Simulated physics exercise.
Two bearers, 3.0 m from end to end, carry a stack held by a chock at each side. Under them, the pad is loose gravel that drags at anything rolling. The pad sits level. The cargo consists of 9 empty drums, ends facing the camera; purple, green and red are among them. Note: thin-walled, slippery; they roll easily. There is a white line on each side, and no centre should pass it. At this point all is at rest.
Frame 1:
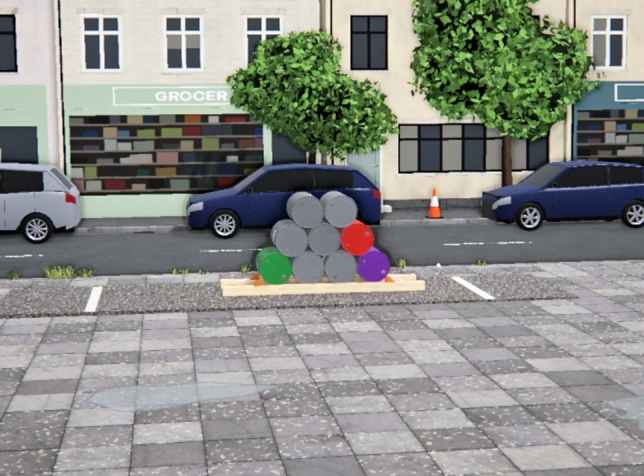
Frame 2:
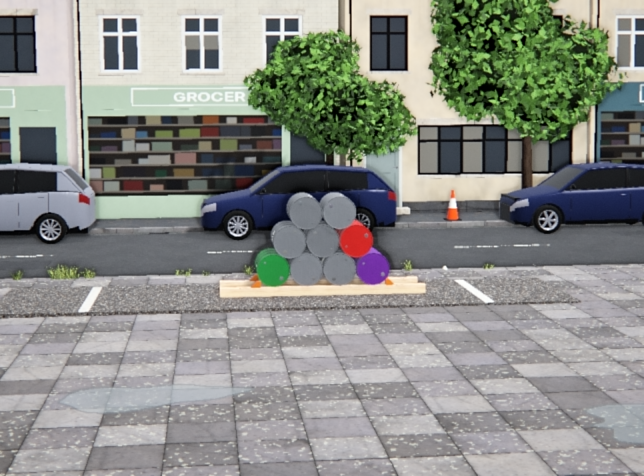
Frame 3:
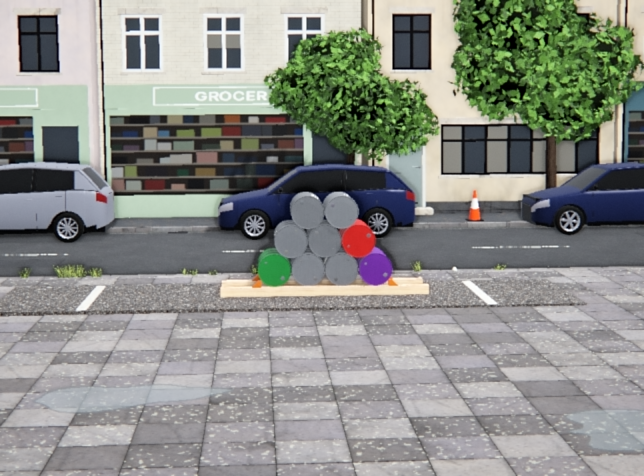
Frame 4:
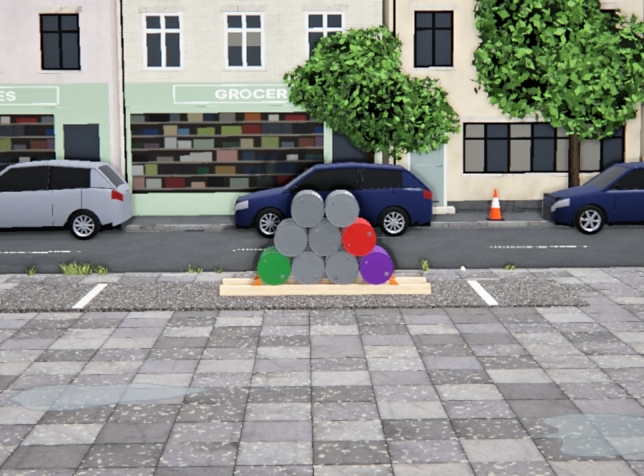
At the start, nine drums, most of them grey, with green at the lower left, purple at the lower right and red above it, sit stacked on wooden bearers beside a street. The viewpoint drifts, sliding the parked cars and shopfronts rightward behind them, while the stack itself stays still throughout.
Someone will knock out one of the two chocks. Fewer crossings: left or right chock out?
My guess is the left one is safer to pull.
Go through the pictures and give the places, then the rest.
Purple (374, 267), green (276, 269), red (358, 239); the pad is level; 4 of the 9 form the bottom row; all still, in the first frame.
Purple (373, 269), green (273, 271), red (357, 241); all still, in the second frame.
Purple (376, 269), green (275, 271), red (359, 241); both chocks in; lines at (94, 300) and (474, 289); at rest, in the third frame.
Purple (377, 268), green (274, 269), red (359, 240); nothing moves, in the fourth frame.
If it is the left, after 3.1 s, purple is on the bearers, 75 cm from the bearers' right end; green is off the bearers, 80 cm short of the left line, rolling left; red is up on others, 100 cm from the bearers' right end, rolling right; 0 past a line.
If it is the left, in the end, purple is on the bearers, 75 cm from the bearers' right end; green is off the bearers, 55 cm short of the left line; red is up on others, 100 cm from the bearers' right end; 0 past a line.
If it is the right, after 2.7 s, purple is past the right line; green is on the bearers, 75 cm from the bearers' left end; red is on the bearers, 55 cm from the bearers' right end, rolling right; 1 past a line.
If it is the right, in the end, purple is past the right line; green is on the bearers, 75 cm from the bearers' left end; red is past the right line; 3 past a line.
